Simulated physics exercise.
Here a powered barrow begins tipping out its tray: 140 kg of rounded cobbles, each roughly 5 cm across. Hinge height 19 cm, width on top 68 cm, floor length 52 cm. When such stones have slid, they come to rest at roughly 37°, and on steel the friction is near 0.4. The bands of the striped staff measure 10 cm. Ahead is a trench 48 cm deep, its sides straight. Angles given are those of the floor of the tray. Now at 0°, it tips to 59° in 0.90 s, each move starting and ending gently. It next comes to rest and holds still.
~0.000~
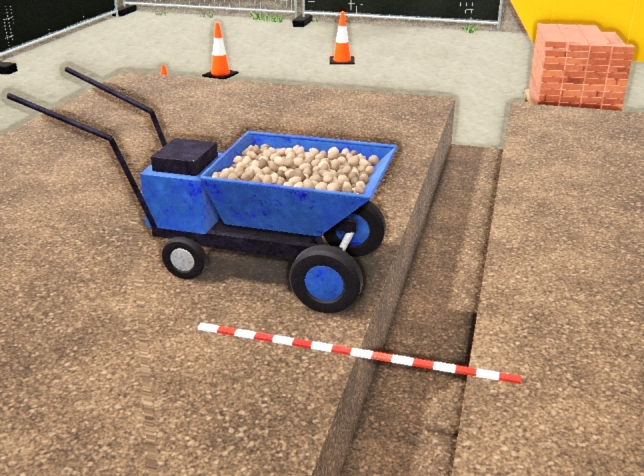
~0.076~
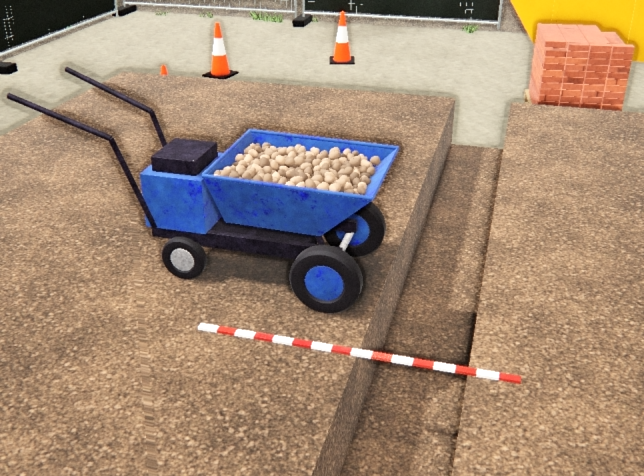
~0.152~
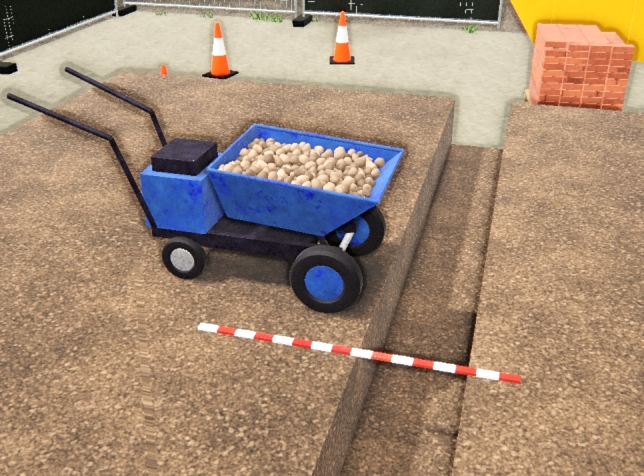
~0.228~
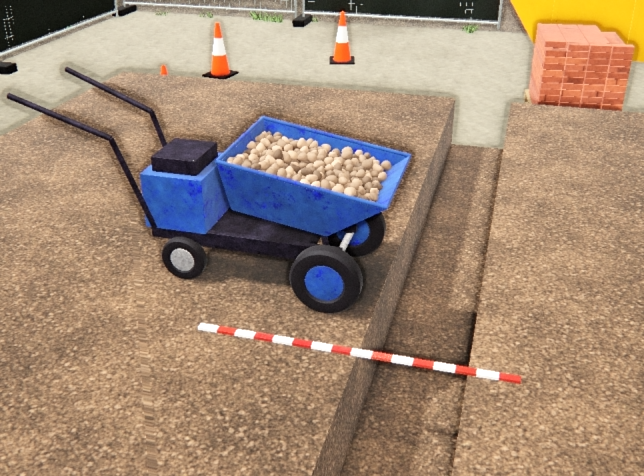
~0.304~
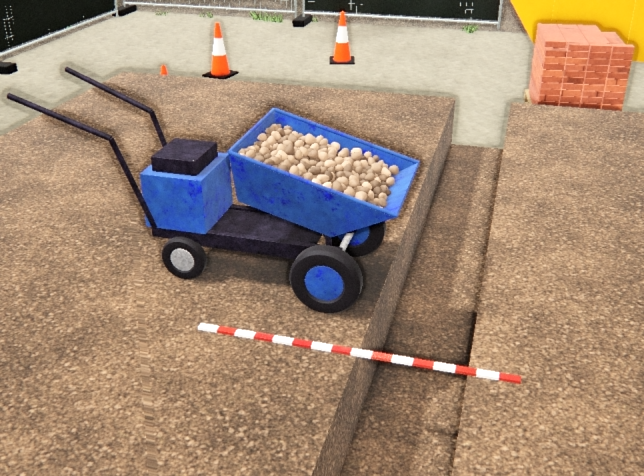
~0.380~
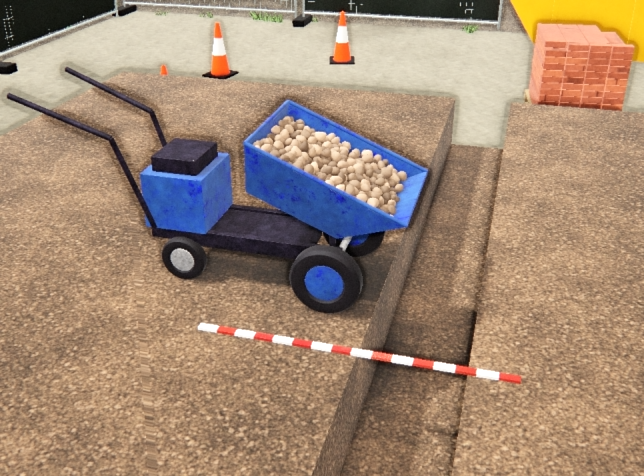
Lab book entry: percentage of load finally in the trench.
Approx. 65 percent.
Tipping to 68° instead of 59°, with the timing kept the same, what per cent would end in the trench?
Then about 60 per cent.
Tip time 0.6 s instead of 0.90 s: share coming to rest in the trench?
It would be near 55 percent.
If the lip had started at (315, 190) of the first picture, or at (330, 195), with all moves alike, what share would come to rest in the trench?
It comes to about 100 and 95 in a hundred.
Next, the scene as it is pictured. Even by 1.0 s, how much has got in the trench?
I'd say near 15 per cent at that time.
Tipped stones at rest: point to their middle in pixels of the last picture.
Roughly at pixel (461, 353).
After 0.7 s the floor is at 50°; 100 % in the tray; the foremost stones are at (422, 243).
After 1.0 s the floor is at 59°; 82 % in the tray, 15 % in the trench, 3 % past the trench; the foremost stones are at (492, 302).
After 1.4 s the floor is at 59°; 42 % in the tray, 26 % in the trench, 32 % past the trench; the foremost stones are at (595, 317).
After 3.3 s the floor is at 59°; 0 % in the tray, 65 % in the trench, 35 % past the trench; the foremost stones are past the picture's edge.
